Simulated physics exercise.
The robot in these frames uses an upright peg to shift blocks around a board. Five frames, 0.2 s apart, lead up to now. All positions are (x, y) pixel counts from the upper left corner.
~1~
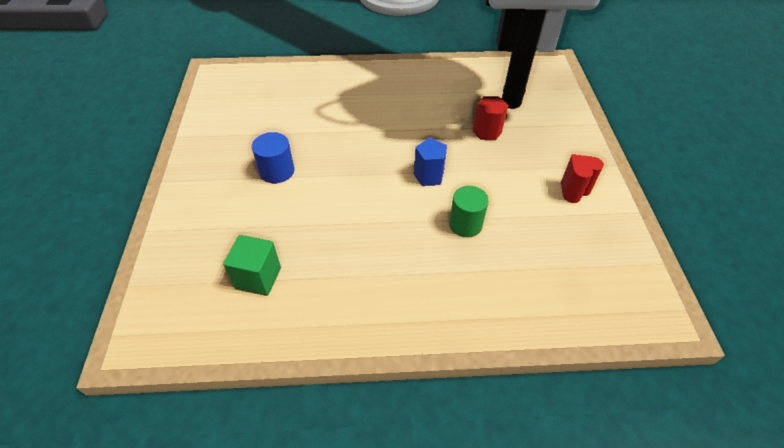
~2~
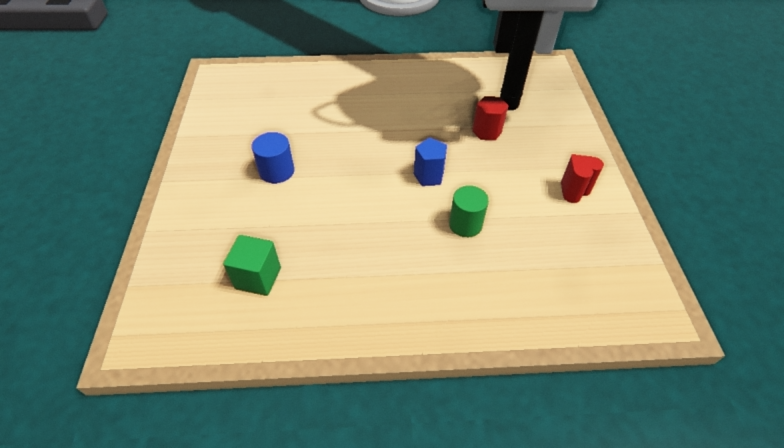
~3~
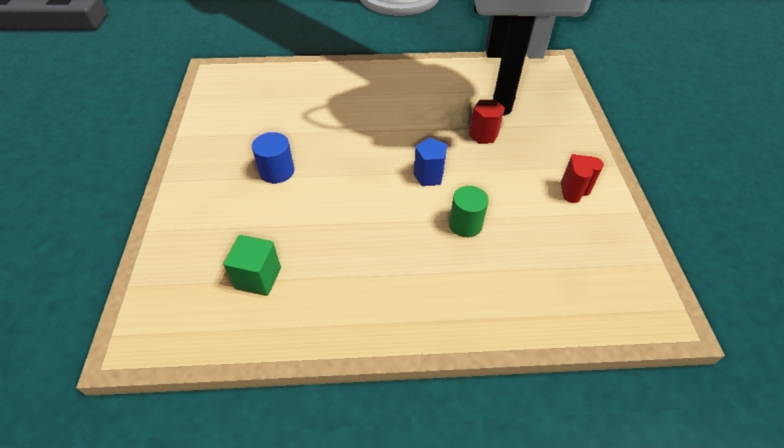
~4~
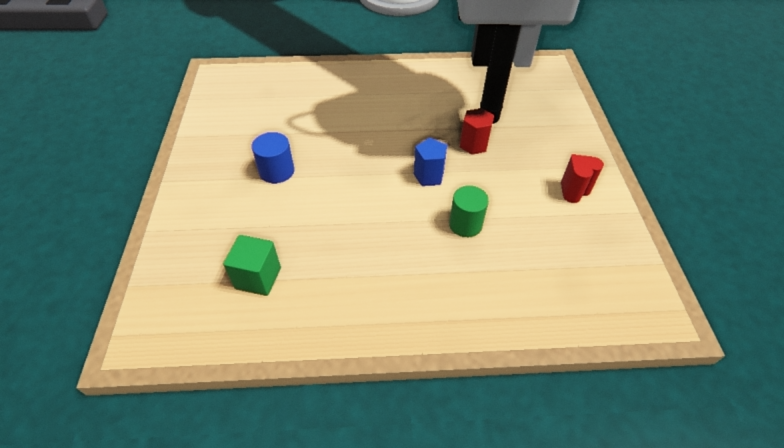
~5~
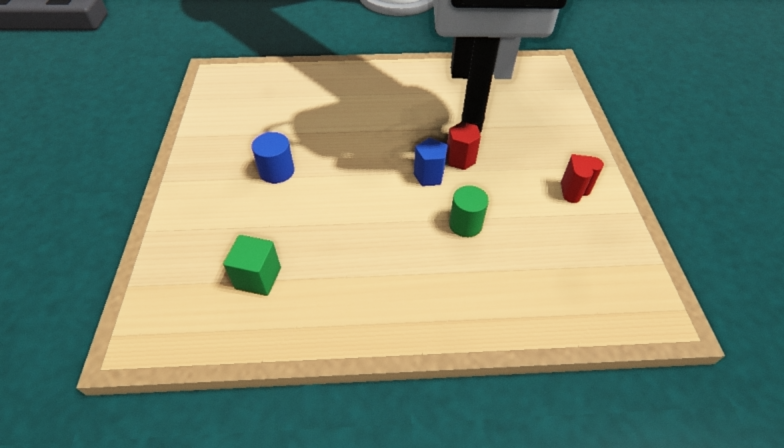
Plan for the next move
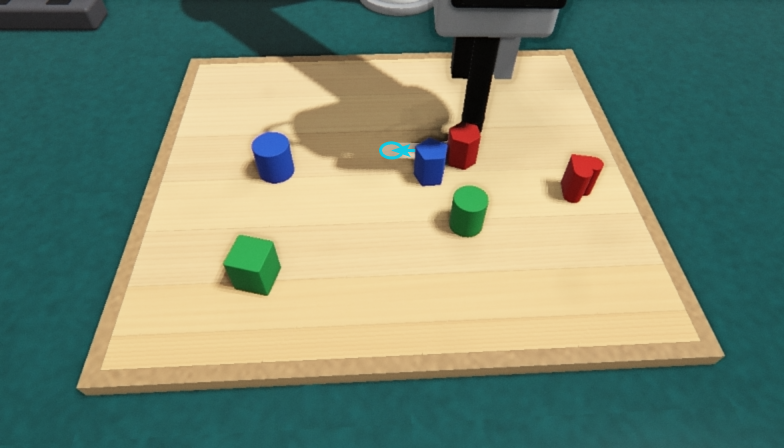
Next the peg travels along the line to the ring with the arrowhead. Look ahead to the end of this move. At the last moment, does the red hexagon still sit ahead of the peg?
That would be a no.
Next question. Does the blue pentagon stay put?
Final answer: Yes.
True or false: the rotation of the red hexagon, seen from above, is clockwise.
It is false.
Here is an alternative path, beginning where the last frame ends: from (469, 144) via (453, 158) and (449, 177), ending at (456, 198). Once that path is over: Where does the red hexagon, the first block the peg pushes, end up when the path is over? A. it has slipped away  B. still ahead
The one that fits is B, still ahead.
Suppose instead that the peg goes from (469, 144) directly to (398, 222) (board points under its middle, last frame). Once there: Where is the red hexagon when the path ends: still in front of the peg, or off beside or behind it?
It falls back or aside.
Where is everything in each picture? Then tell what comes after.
Peg's lower end (511, 104); blue pentagon (432, 149); red hexagon (493, 104), in the first frame.
Peg (509, 105); blocks still, in the second frame.
Peg (501, 110); red hexagon (489, 107), in the third frame.
Peg (489, 118); red hexagon (479, 117), in the fourth frame.
Peg (471, 131); blue pentagon (432, 149); red hexagon (465, 132), in the fifth frame.
Drawn move, from (469, 144) via (431, 150), ending at (391, 150).
On the path given first. Halfway along, peg (432, 137); red hexagon (457, 139), turned 35° anticlockwise.
At the end, peg (392, 137); blue pentagon still; red hexagon (457, 139), turned 35° anticlockwise.
